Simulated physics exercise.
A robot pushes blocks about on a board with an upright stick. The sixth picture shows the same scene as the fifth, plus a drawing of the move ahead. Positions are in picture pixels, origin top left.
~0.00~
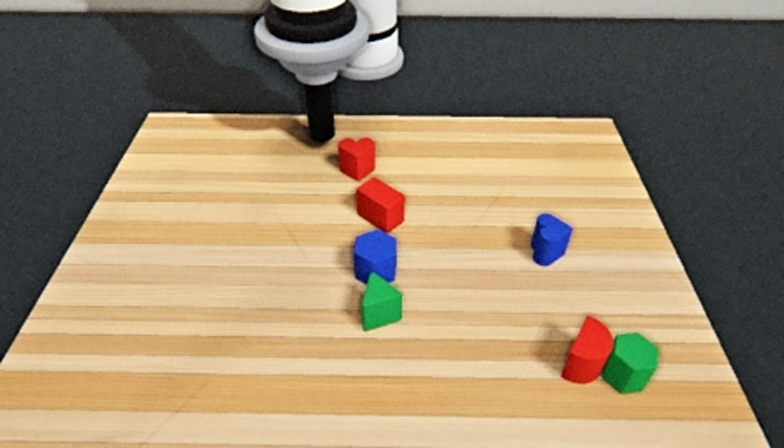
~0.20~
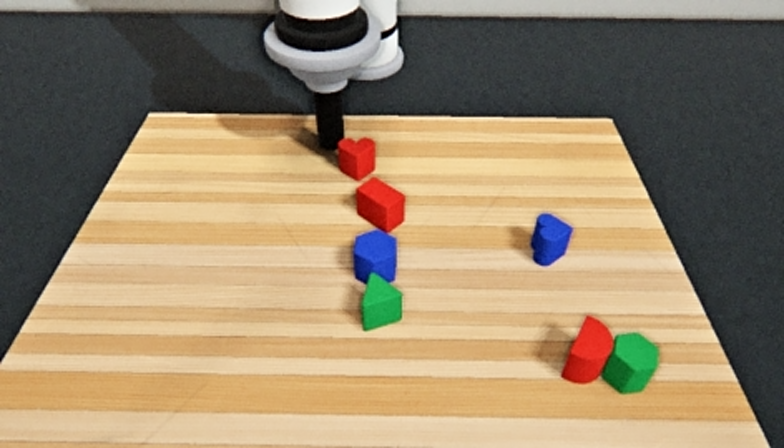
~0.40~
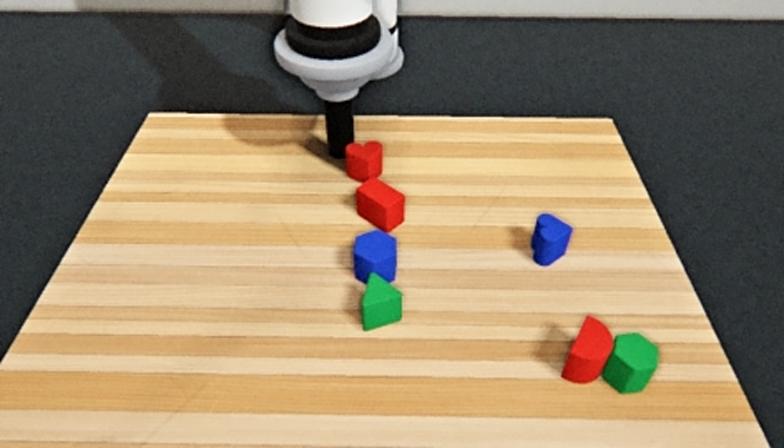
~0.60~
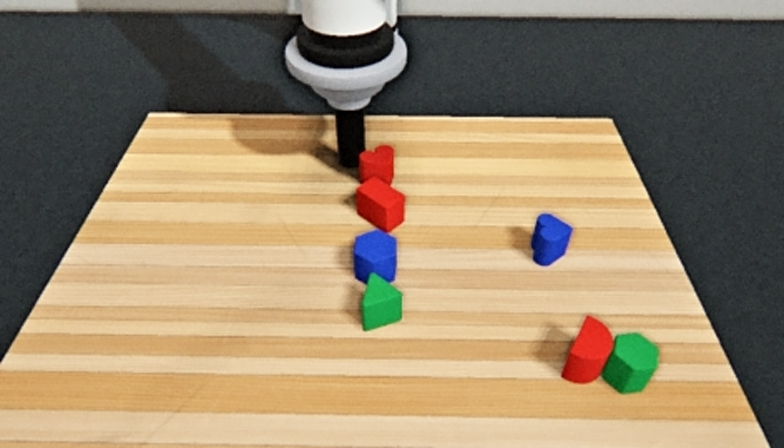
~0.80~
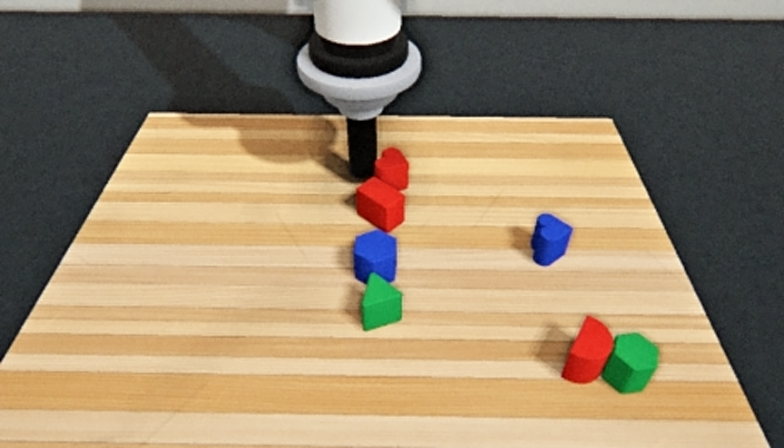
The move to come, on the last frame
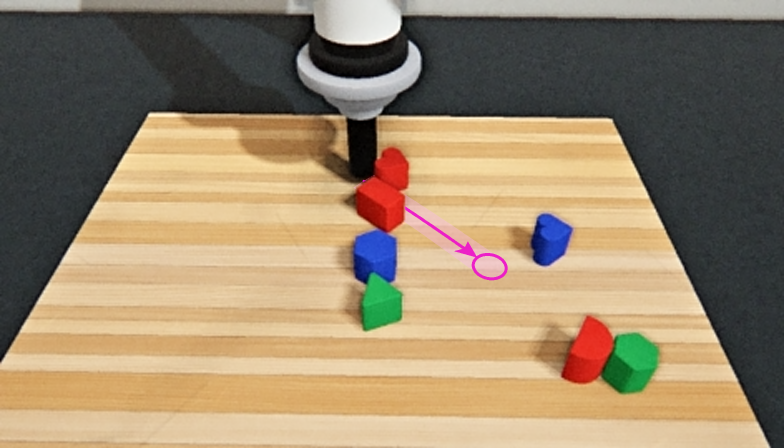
The footage shows a robot arm's black stick moving a short way right and toward the viewer across a wooden board, nudging the red heart block slightly in the same direction while the other red, blue and green blocks stay still.
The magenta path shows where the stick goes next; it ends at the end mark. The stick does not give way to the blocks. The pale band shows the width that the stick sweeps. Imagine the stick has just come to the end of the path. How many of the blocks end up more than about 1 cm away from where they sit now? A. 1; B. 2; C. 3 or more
The answer is A.
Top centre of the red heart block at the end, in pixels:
My estimate: (416, 164).
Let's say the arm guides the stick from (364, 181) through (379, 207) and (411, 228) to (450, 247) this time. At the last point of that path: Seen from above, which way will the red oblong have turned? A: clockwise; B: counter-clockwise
Letter A.
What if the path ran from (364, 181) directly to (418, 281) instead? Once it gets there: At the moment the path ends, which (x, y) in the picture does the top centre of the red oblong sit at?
(419, 288)
Drawn move, straight from (364, 181) to (490, 266).
On the path given first. One third of the way, stick at (403, 195); red heart block at (416, 164), turned 75° anticlockwise.
Two thirds of the way, stick at (446, 223); red heart block at (416, 164), turned 75° anticlockwise.
At the end, stick at (492, 255); red oblong still; red heart block at (416, 164), turned 75° anticlockwise.
